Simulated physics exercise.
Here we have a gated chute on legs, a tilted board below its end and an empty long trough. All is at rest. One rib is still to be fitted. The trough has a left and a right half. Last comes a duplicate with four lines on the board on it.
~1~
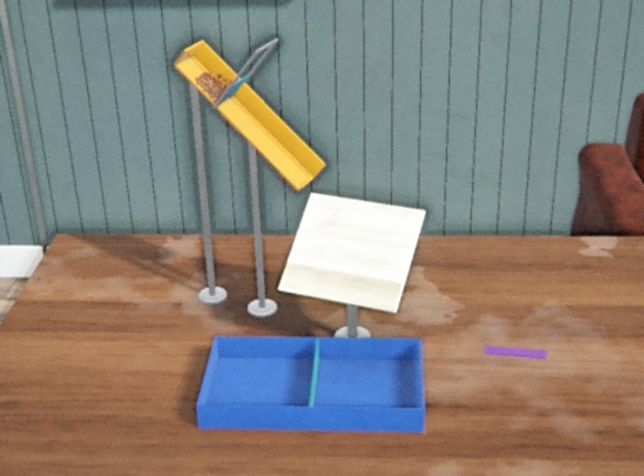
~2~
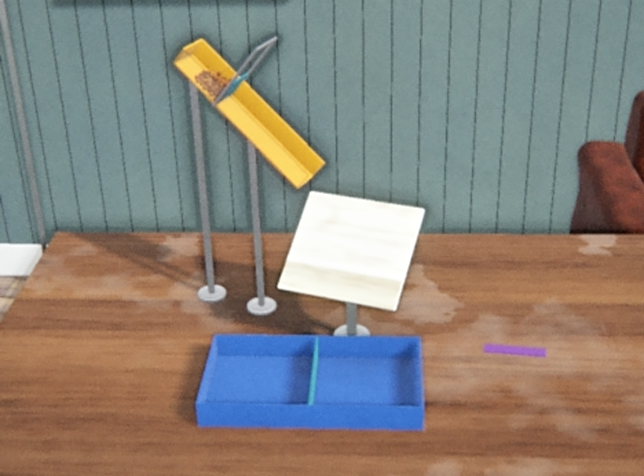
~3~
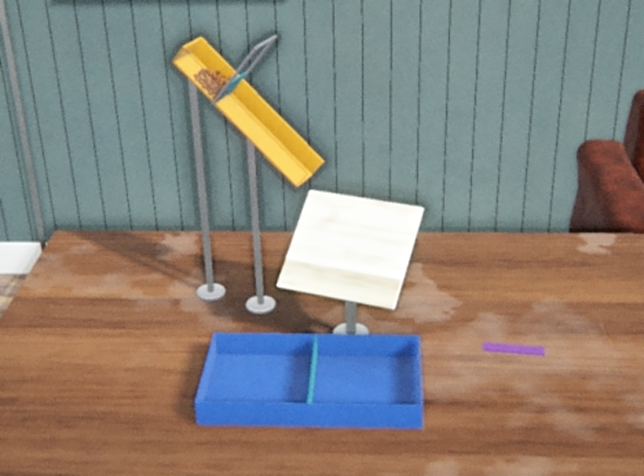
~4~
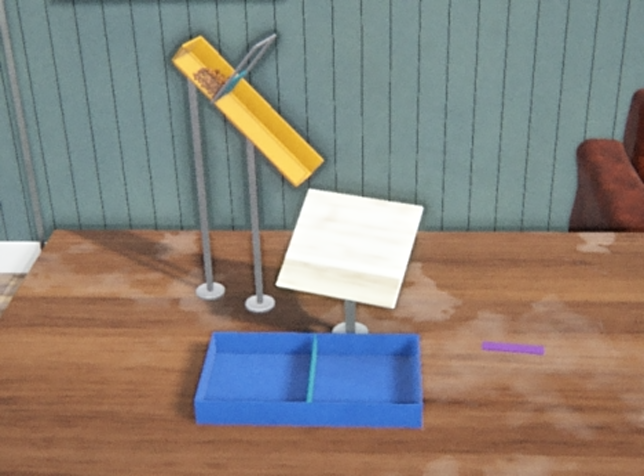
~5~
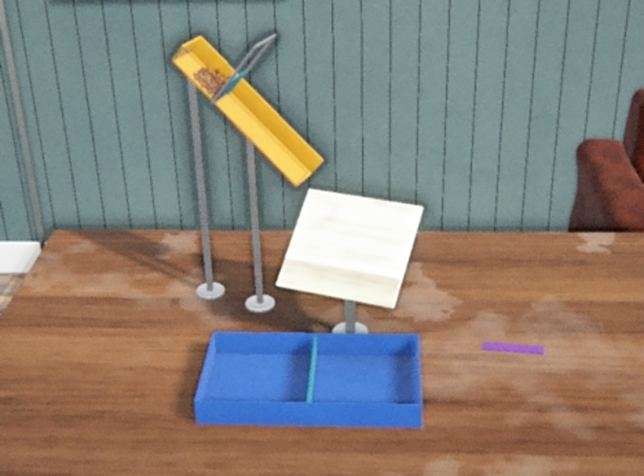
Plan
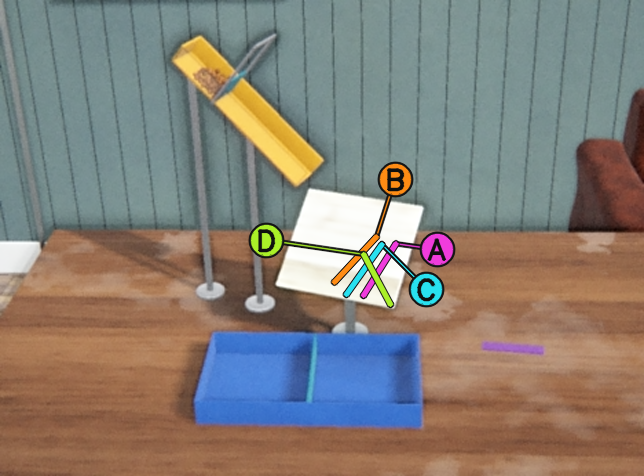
At first, a yellow chute on two grey legs slopes down to the right, with a small brown load behind its shut gate, above a tilted white board and an empty blue trough with a middle wall. The view shifts very slightly, but nothing in the scene visibly moves.
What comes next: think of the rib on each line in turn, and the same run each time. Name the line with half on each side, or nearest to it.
Use line C.
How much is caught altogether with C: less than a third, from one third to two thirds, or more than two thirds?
It is more than two thirds.
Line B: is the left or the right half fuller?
The left half.
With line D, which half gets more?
Right.
On the marked copy, line A from (395, 243) to (363, 295); line B from (376, 236) to (334, 282); line C from (381, 244) to (346, 294); line D from (363, 254) to (390, 304).
Choosing A, of what is caught, a small share in the left half, the bulk in the right.
Choosing B, of what is caught, all but a few in the left half, a small share in the right.
Choosing C, of what is caught, close to two thirds in the left half, close to a third in the right.
Choosing D, of what is caught, a small share in the left half, the bulk in the right.
